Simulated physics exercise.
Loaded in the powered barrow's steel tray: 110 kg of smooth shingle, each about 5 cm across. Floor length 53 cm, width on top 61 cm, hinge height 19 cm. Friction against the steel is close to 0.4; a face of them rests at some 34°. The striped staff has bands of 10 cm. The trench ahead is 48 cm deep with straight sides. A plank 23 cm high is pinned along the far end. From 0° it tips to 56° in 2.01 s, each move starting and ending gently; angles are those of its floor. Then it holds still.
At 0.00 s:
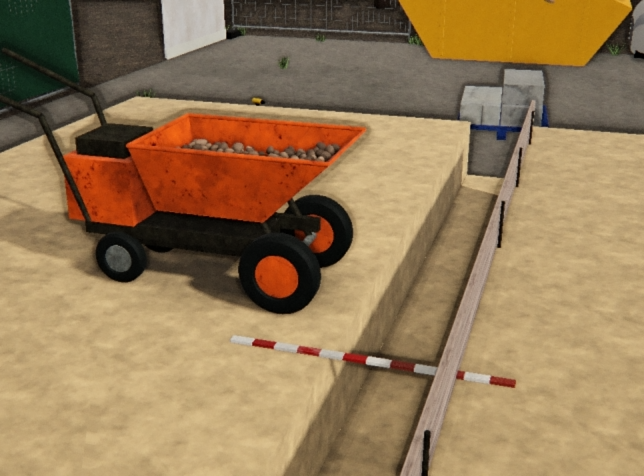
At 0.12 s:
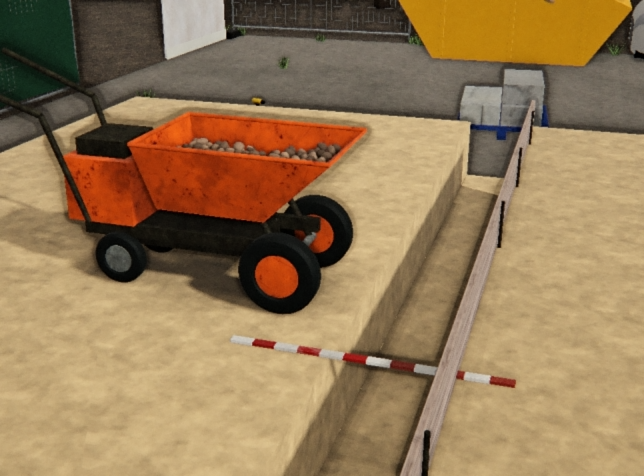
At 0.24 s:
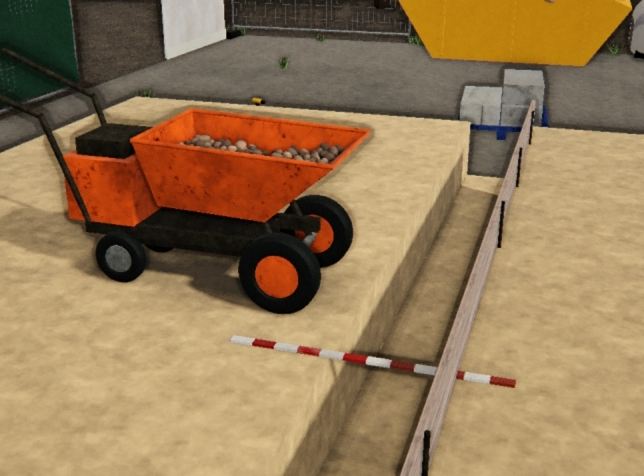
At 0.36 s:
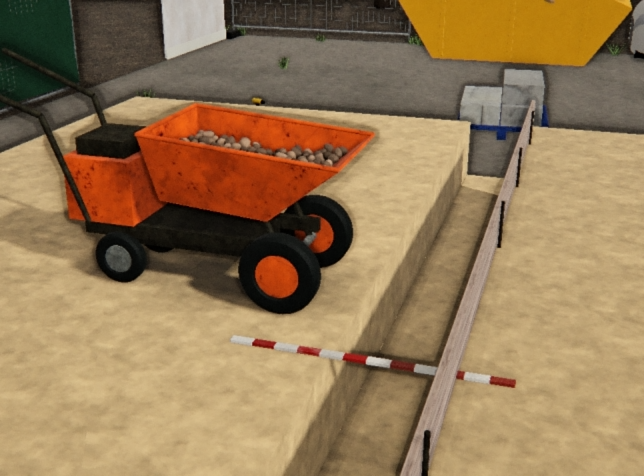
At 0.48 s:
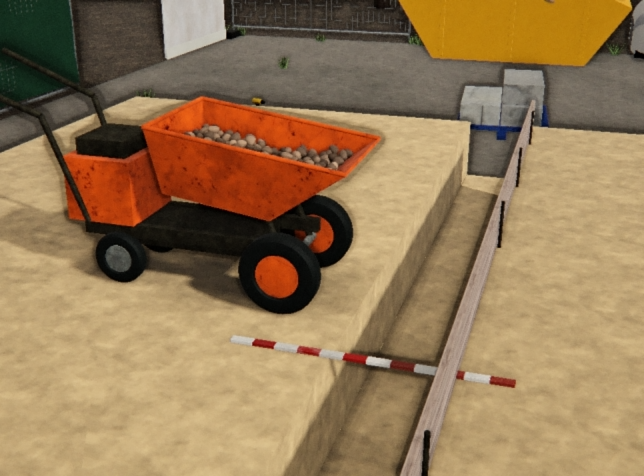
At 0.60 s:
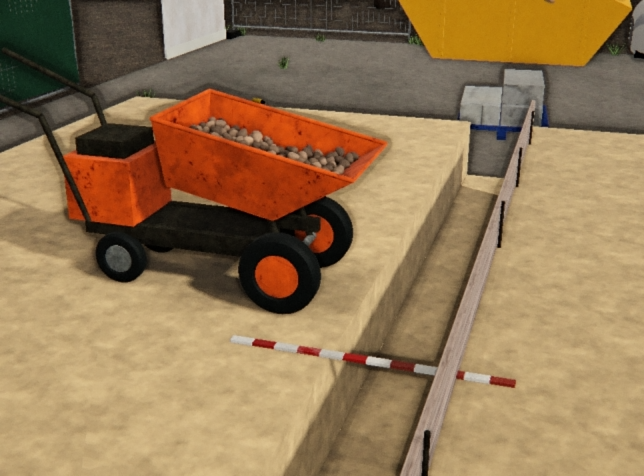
An orange tray full of stones slowly tilts up toward the right on a parked barrow.
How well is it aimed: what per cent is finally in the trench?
About 98 per cent.
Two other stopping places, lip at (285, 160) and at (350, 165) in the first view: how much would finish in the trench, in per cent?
First some 100, then 75 per cent.
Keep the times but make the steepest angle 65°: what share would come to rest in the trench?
In that case some 100 per cent.
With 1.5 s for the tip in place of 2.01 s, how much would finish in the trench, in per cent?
In that case some 95 per cent.
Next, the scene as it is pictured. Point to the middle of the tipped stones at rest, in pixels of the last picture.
Around (429, 384).
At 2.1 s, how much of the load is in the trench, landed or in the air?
Some 35 per cent.
After 1.5 s the floor is at 47°; 100 % in the tray; the foremost stones are at (395, 226).
After 2.1 s the floor is at 56°; 64 % in the tray, 35 % in the trench, 1 % past the trench; the foremost stones are at (483, 260).
After 2.5 s the floor is at 56°; 36 % in the tray, 62 % in the trench, 2 % past the trench; the foremost stones are at (537, 323).
After 4.4 s the floor is at 56°; 0 % in the tray, 98 % in the trench, 2 % past the trench; the foremost stones are at (562, 325).
